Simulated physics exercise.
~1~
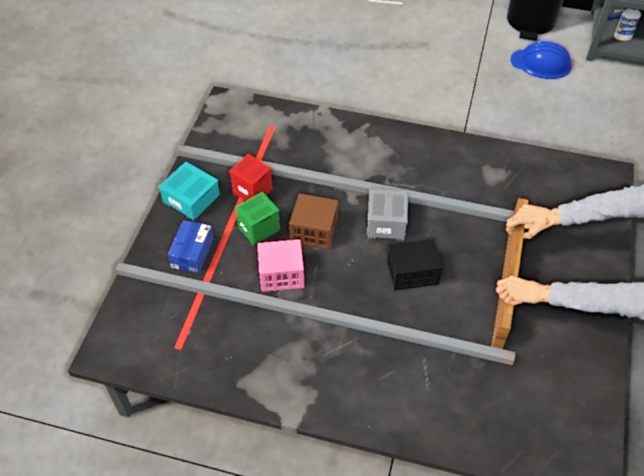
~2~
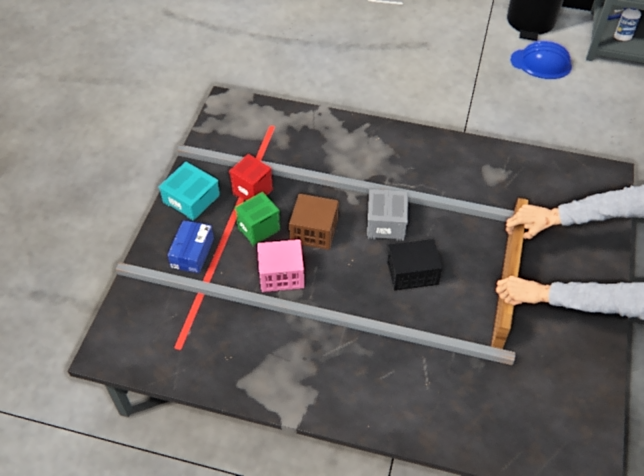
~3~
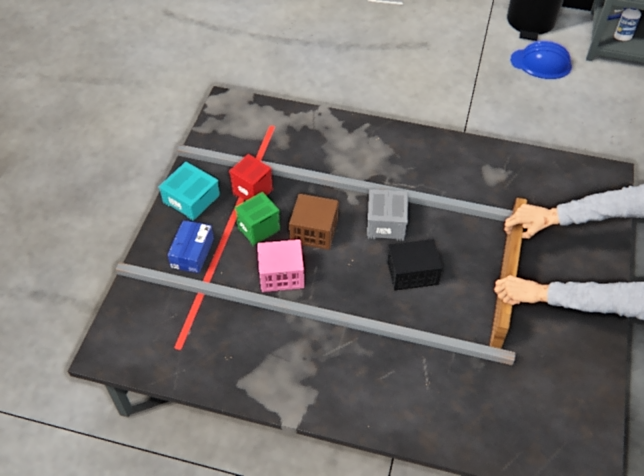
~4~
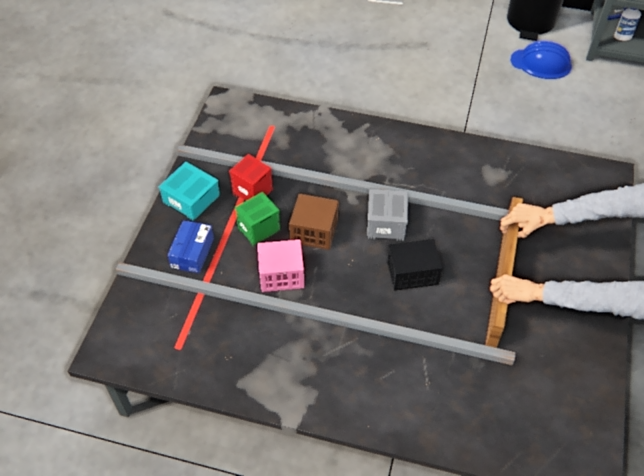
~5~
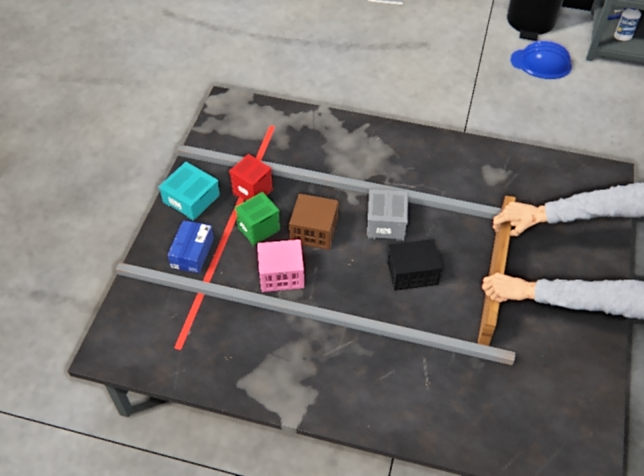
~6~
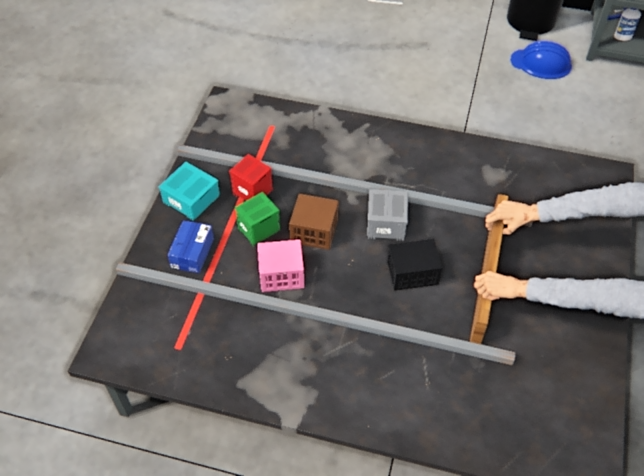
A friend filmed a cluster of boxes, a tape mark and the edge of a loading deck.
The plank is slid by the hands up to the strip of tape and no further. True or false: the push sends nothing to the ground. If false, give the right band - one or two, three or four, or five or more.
False, one or two.
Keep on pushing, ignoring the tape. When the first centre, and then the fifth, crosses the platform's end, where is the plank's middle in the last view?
At (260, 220) for the first, at (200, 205) for the fifth.
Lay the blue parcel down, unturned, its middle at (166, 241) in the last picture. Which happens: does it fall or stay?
Placed there, the blue parcel is still up there.
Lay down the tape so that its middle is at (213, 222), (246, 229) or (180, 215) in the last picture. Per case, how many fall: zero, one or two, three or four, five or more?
In the order of the places given: Just one or two; one to two; five or more.
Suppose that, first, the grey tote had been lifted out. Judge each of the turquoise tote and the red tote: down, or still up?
Well, the turquoise tote leaves the top, while the red tote hangs in there.
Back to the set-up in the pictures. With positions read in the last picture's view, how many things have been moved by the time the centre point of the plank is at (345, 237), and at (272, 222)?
By then 4, and 8.
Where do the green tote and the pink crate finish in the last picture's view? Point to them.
Looks like one lands around (144, 212), and the other around (197, 241).
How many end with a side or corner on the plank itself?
3 of them.
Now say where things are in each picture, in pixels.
Turquoise tote (190, 191); blue parcel (191, 246); red tote (252, 181); plank (510, 272); tape (230, 226), in the first picture.
Blue parcel (191, 247); brown crate (314, 222), in the second picture.
Red tote (252, 181); green tote (258, 220), in the third picture.
Turquoise tote (190, 191); pink crate (281, 266), in the fourth picture.
Blue parcel (191, 247); grey tote (387, 215), in the fifth picture.
Turquoise tote (190, 191); blue parcel (191, 247); red tote (252, 181); plank (489, 268); tape (230, 226), in the sixth picture.
A little later, none off yet; turquoise tote at rest near (190, 191); blue parcel at rest near (191, 247); red tote at rest near (252, 181).
When it is over, the number that fall off is one or two; down, turquoise tote.
